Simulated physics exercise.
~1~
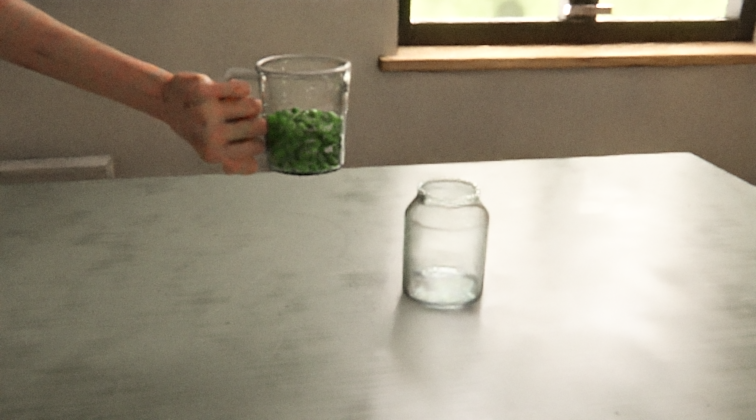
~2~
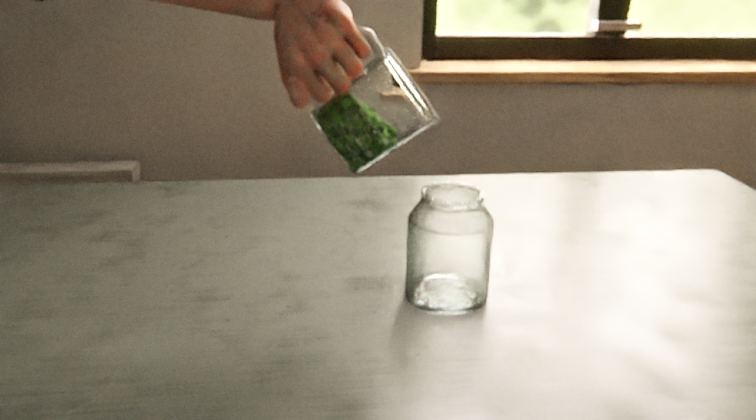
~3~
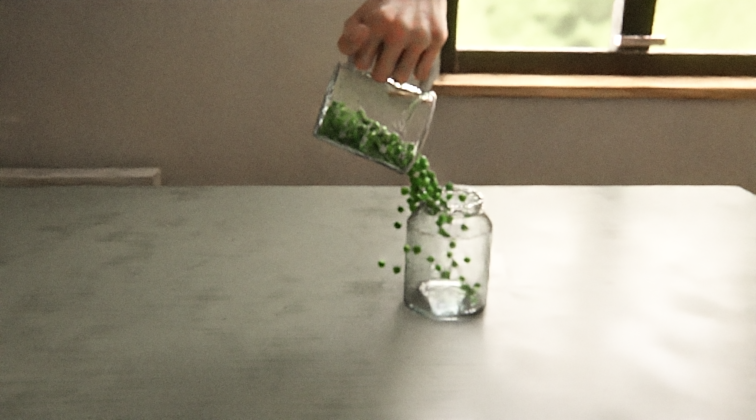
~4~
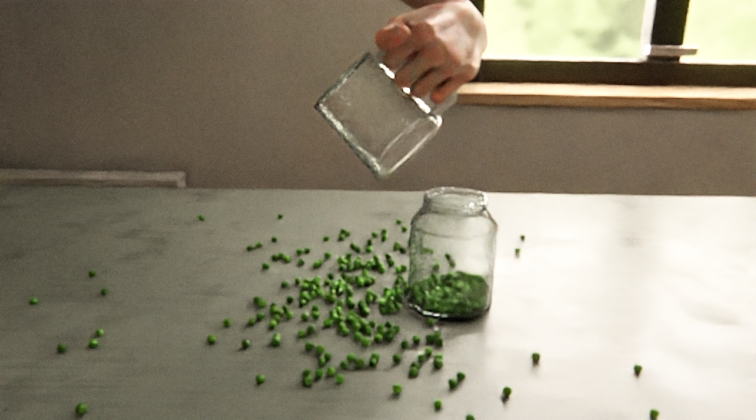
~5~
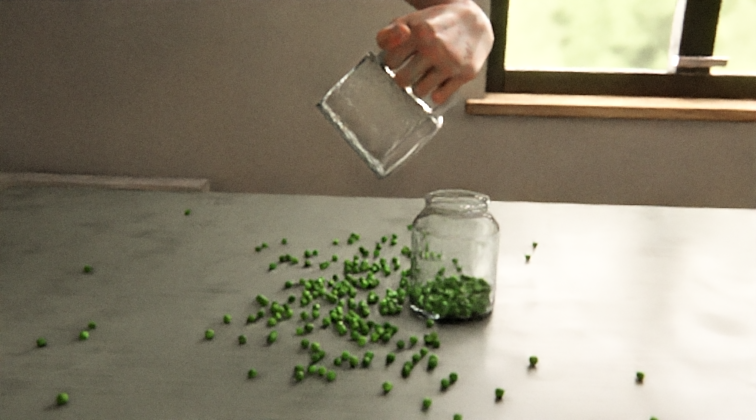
A hand holding a clear glass cup of small green peas comes in from the upper left, over a grey-green table seen from slightly above, with a wooden-silled window at the upper right. An empty open glass jar stands right of centre. The hand carries the cup rightward, tipping it toward the jar until peas stream from its rim. Some drop into the jar, while many miss and scatter across the tabletop, mostly to the left and front. The cup ends empty, held tilted above, with a shallow layer of peas in the jar and most lying spilt around it.
